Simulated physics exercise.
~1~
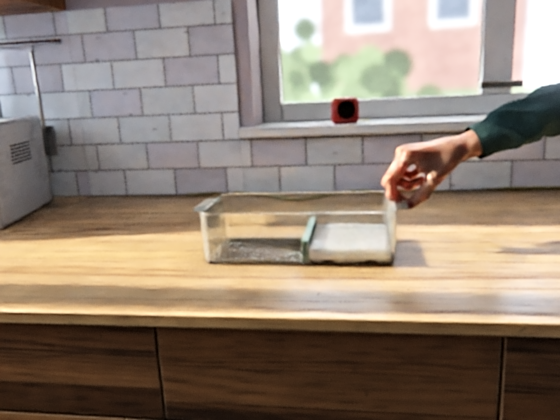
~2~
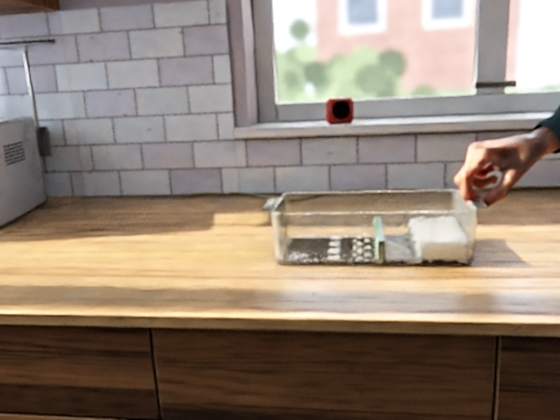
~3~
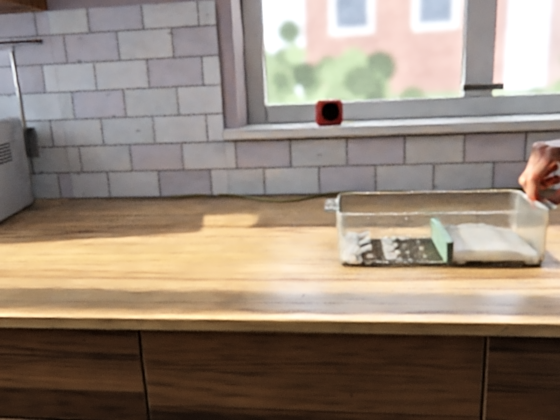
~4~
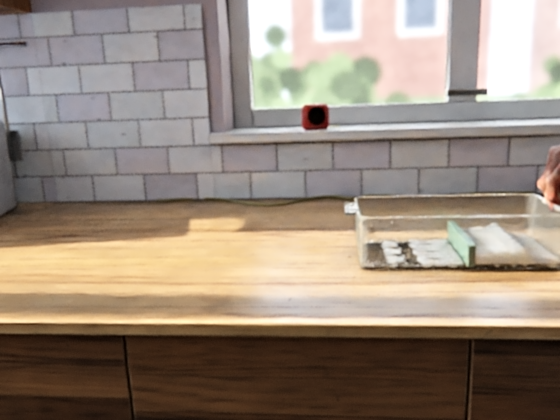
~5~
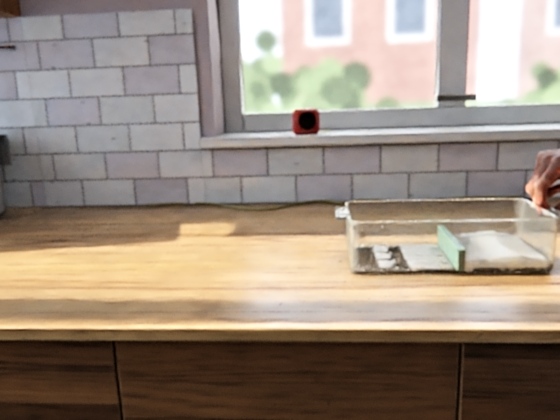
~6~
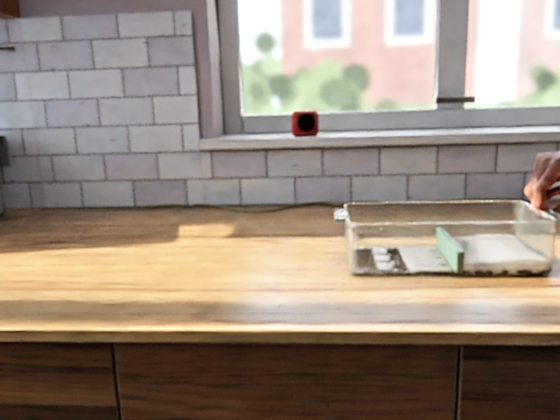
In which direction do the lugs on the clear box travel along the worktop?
The lugs move to the right along with the box as the hand pulls it.
A clear divided box of milk slides right as a hand pulls it, then stops.
